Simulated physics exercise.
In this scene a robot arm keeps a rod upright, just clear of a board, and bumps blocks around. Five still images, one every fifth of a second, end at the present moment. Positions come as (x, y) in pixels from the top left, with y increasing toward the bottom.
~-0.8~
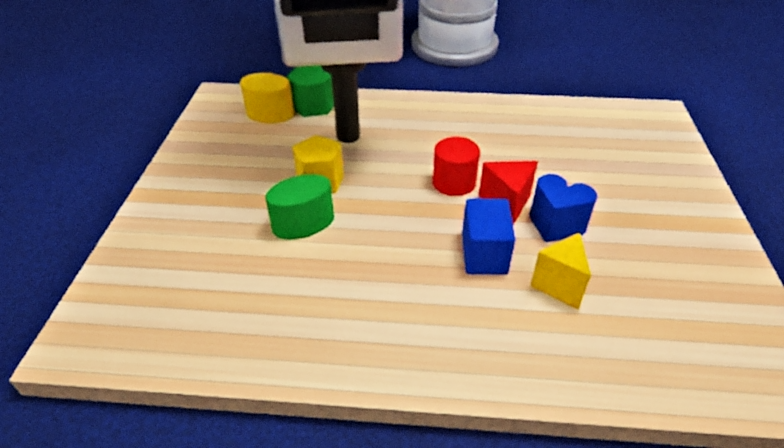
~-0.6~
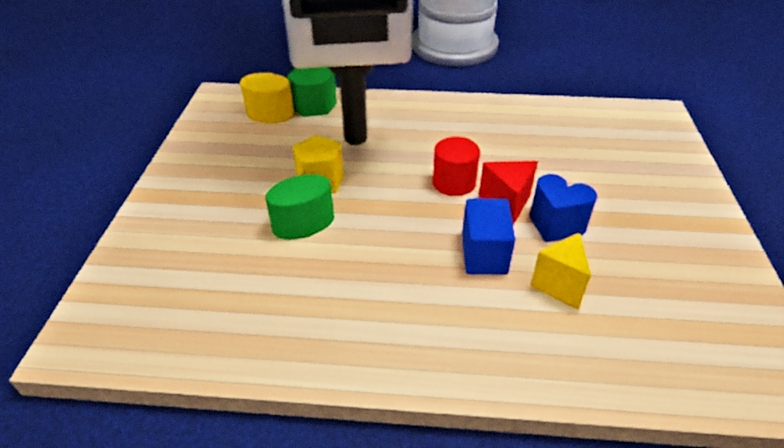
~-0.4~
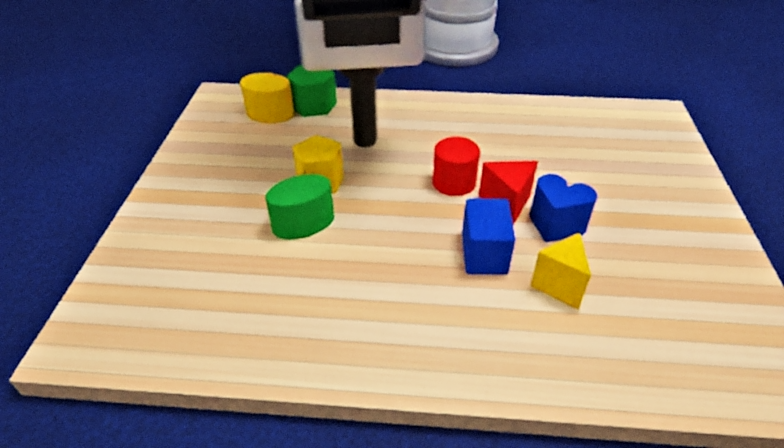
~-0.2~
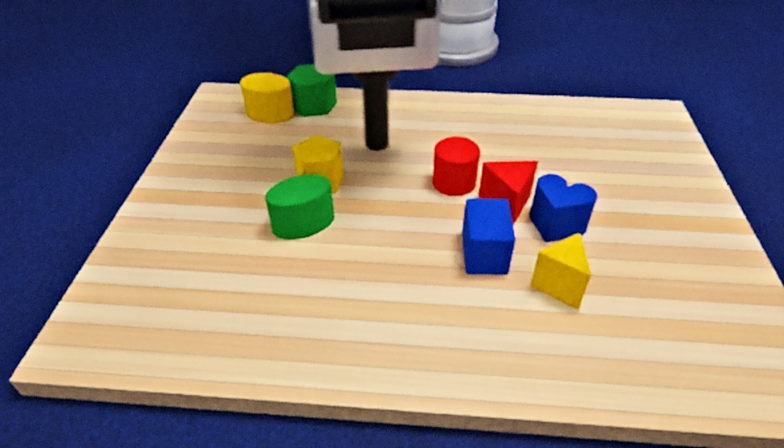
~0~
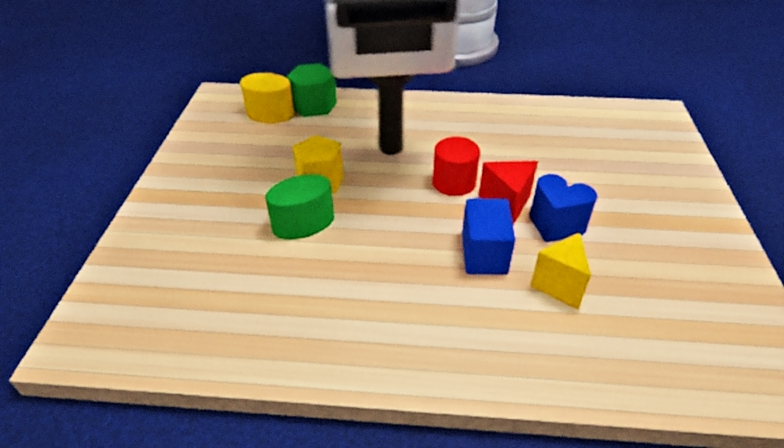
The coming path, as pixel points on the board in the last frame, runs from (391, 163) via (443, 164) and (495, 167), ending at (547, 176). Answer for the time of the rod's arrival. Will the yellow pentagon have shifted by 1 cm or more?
No, I don't think so.
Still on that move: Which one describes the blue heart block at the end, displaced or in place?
By the last moment, the blue heart block will still be in its place.
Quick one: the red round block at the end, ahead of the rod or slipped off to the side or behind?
Slid off.
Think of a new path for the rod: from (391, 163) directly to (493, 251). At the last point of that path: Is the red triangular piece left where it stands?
The answer is yes.
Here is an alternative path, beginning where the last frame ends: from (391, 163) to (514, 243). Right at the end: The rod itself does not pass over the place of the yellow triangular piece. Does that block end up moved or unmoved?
That one stays where it is.
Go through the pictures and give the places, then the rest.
In the first picture, tip of the rod (349, 138), middles of tops, yellow pentagon (317, 148), red round block (457, 148), blue heart block (565, 190).
In the second picture, rod (356, 140), nothing pushed.
In the third picture, rod (365, 142), nothing pushed.
In the fourth picture, rod (377, 146), nothing pushed.
In the fifth picture, rod (391, 150), yellow pentagon (317, 148), red round block (457, 148), blue heart block (565, 190).
On the path given first. One third of the way, rod (445, 151); red round block (463, 150).
Two thirds of the way, rod (497, 153); red round block (469, 152).
At the end, rod (551, 162); yellow pentagon unmoved; red round block (469, 152); blue heart block unmoved.
